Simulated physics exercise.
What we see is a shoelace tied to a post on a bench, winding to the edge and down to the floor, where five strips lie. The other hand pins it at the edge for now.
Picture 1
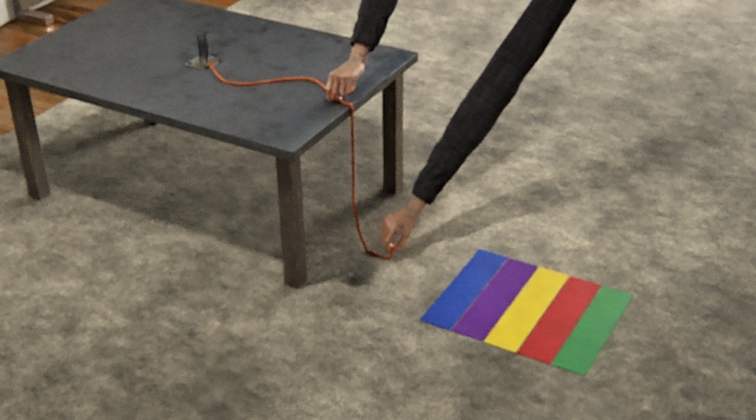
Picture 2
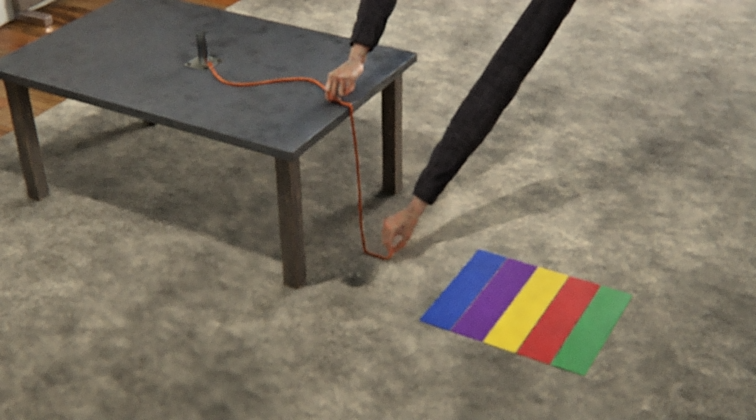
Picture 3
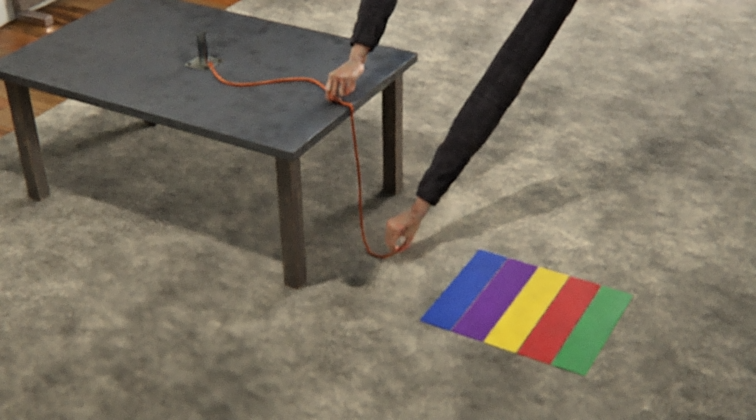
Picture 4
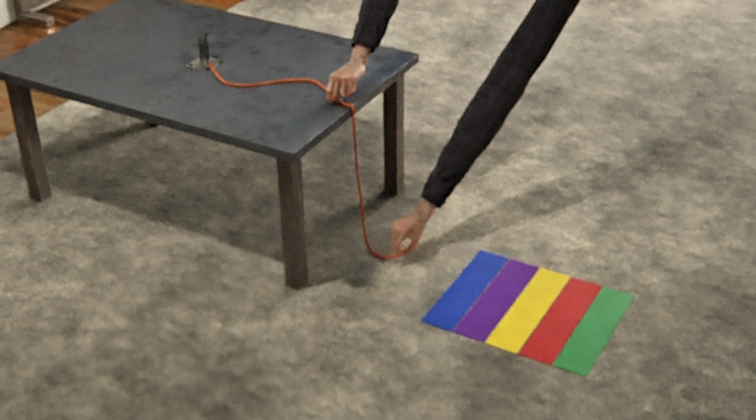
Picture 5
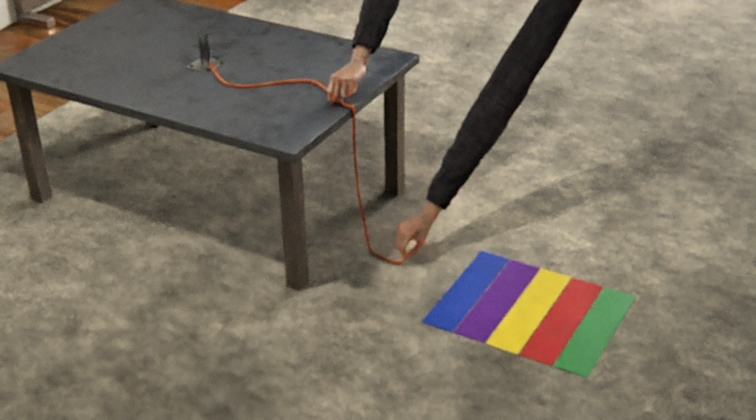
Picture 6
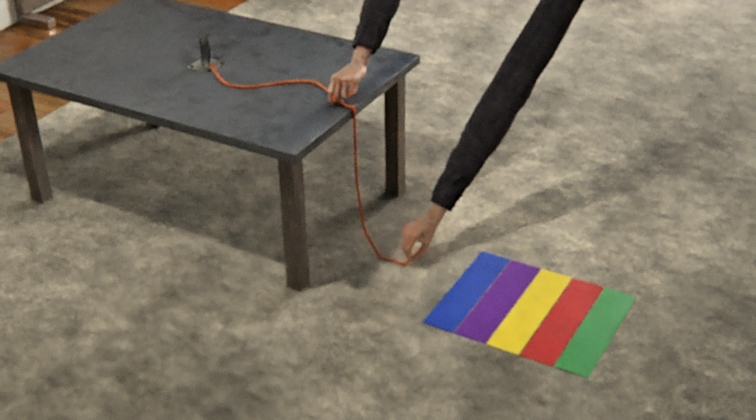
The clip opens on an orange cord running from a post across a dark table and over its edge, one hand pinning it there while another holds its lower end near the floor, left of five coloured strips. The lower hand then shifts the end slightly right and downward, while the upper hand stays still.
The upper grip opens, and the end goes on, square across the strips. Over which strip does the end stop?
The end stops over the yellow strip.
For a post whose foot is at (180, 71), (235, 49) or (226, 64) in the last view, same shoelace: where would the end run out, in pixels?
Try by try, around (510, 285), (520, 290) and (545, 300).
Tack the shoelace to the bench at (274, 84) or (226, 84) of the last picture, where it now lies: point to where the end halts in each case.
About (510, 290) and (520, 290).
Early on, end near (484, 280); over blue.
Midway, end near (513, 289); over purple.
At the end of the slack, end near (532, 294); over yellow. It gets as far as the yellow strip.
